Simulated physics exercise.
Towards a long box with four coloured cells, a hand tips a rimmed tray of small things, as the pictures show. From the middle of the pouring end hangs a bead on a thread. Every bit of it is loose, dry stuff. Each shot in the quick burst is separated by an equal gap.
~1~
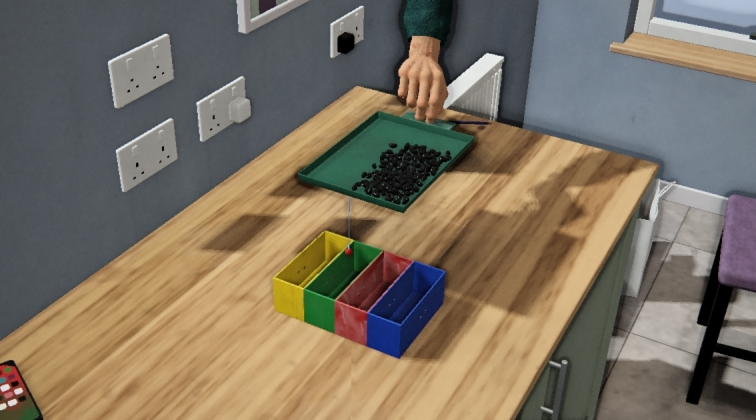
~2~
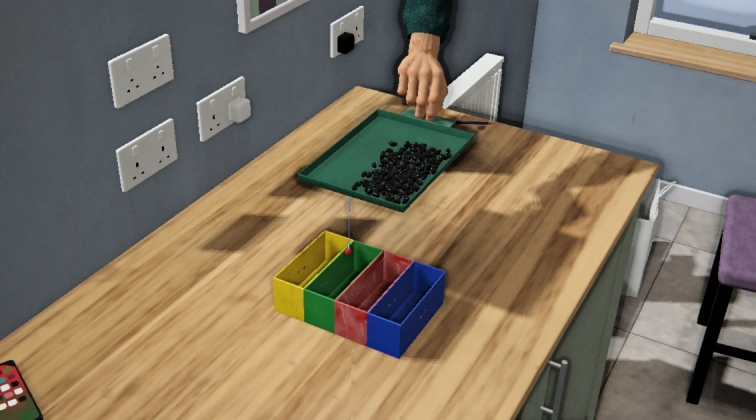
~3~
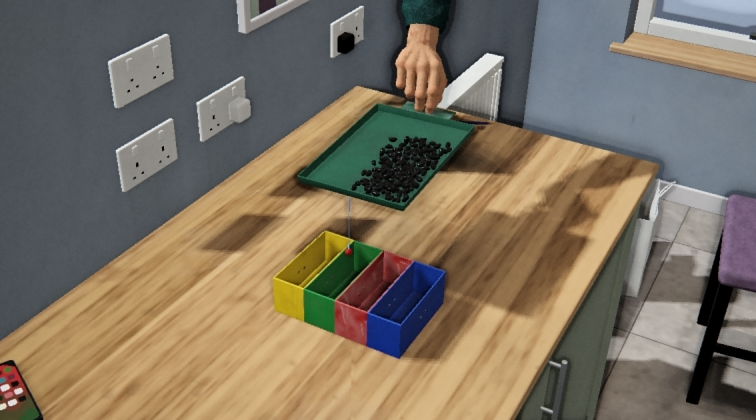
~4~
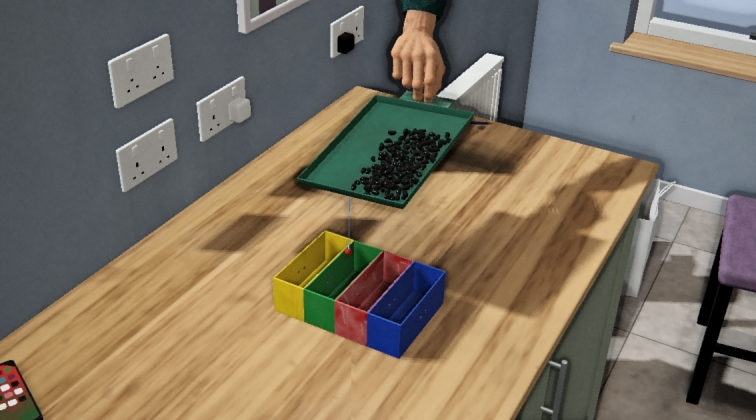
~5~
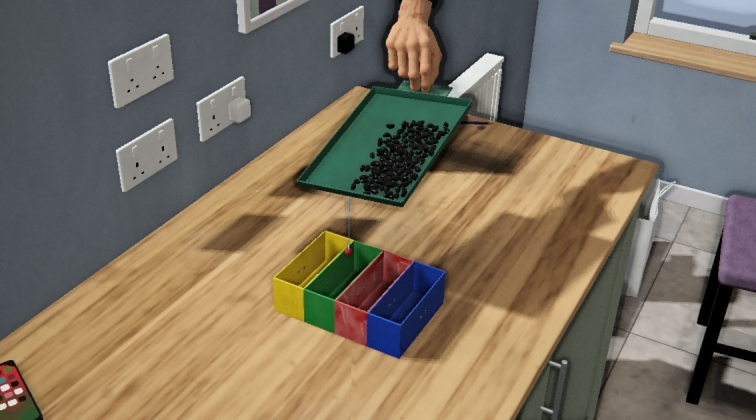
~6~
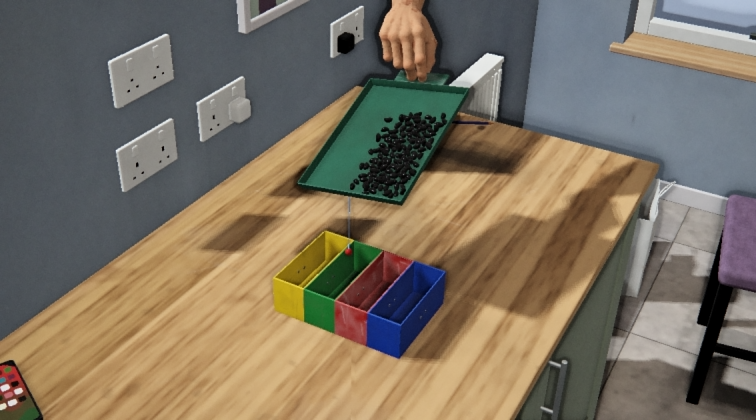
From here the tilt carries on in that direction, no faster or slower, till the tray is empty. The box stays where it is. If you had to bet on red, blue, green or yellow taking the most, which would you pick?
I would pick yellow.
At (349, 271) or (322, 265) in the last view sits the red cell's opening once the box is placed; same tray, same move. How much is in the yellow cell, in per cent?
Trial 1 around 30 percent, trial 2 around 10 percent.
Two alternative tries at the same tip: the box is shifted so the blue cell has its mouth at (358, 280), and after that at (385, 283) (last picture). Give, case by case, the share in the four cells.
First case 100 in a hundred, second case 100 in a hundred.
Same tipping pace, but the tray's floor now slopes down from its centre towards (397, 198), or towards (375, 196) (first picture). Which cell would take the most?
In order, it comes out as the cell in red and that red cell.
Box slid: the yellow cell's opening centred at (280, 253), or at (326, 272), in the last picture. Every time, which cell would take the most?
The green one, then the cell in yellow.
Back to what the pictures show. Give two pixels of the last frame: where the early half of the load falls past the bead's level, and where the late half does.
Roughly (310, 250) first, then roughly (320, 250).
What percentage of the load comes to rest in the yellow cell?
It works out at some 50 %.
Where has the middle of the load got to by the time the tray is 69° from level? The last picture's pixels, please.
In the last view, the load is centred near (334, 179).
Just after the last frame, tray tipped steeply; the larger part on the tray; just a few in the yellow cell; about a tenth falling or outside the box.
A moment on, tray tipped past a quarter turn; roughly a third on the tray; roughly a quarter in the yellow cell; about a tenth in the green cell; roughly half falling or outside the box.
Further on, tray tipped past a quarter turn; roughly half in the yellow cell; roughly a quarter in the green cell; roughly a third falling or outside the box.
When it is over, tray tipped past a quarter turn; roughly half in the yellow cell; roughly a quarter in the green cell; not one in the blue cell; not one in the red cell; roughly a third outside the box.
